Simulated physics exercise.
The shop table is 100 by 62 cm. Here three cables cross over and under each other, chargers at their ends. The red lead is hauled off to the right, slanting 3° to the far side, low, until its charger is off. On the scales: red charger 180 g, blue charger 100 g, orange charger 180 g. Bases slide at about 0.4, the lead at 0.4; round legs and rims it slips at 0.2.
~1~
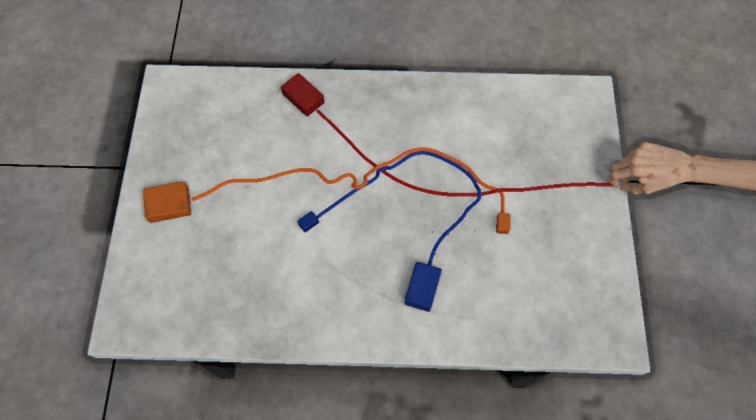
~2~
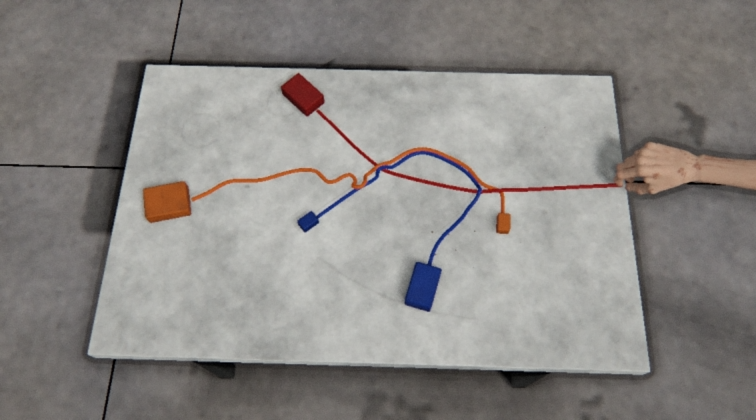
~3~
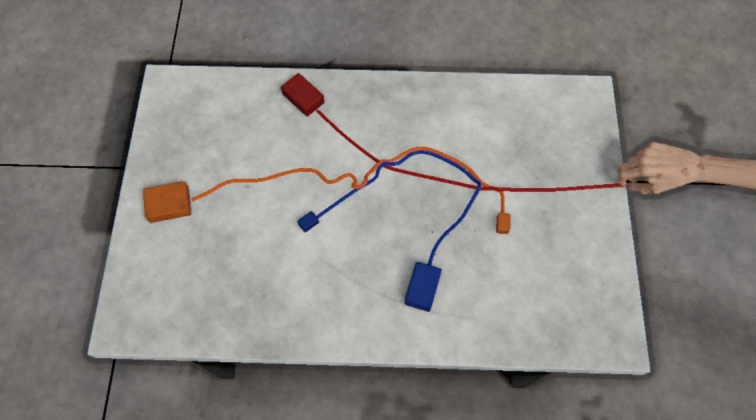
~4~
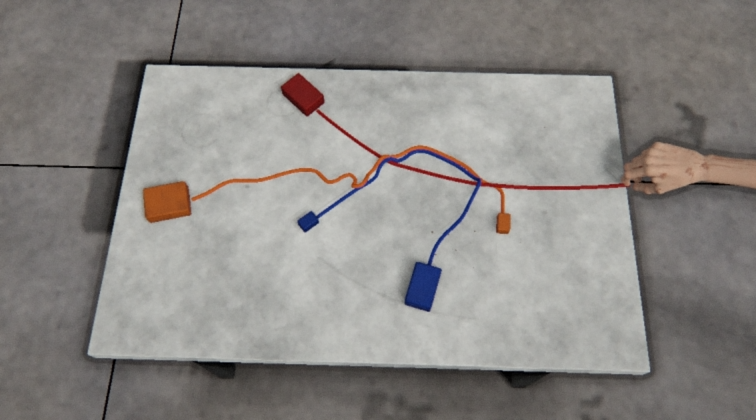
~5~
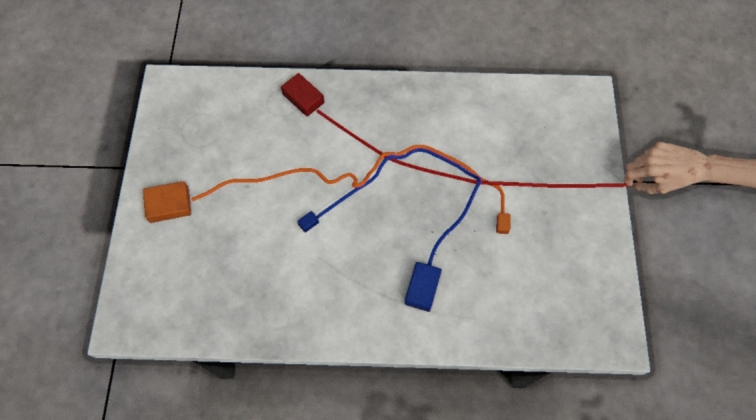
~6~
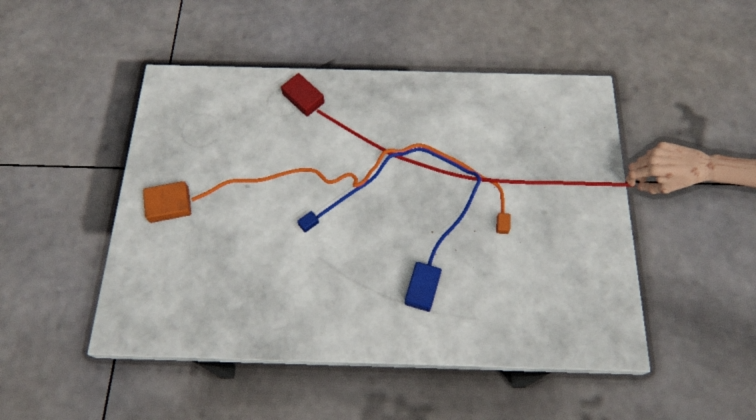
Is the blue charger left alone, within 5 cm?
Verdict: The blue charger stays put.
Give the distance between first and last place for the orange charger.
About: Orange charger over the edge.
Next, the red lead's tail end at (422, 125); red charger 21 cm off its start.
Then, the red lead's tail end at (540, 158); red charger 46 cm off its start, orange charger 11 cm off its start.
After that, the red lead has left the top; red charger 71 cm off its start at (645, 168), orange charger 35 cm off its start at (349, 181), orange plug 18 cm off its start at (584, 184).
Later, the red lead has left the top; red charger over the edge, orange charger over the edge, orange plug over the edge.
At the end, the red lead has left the top; blue charger 0 cm off its start at (424, 284), red charger over the edge, orange charger over the edge, orange plug over the edge.
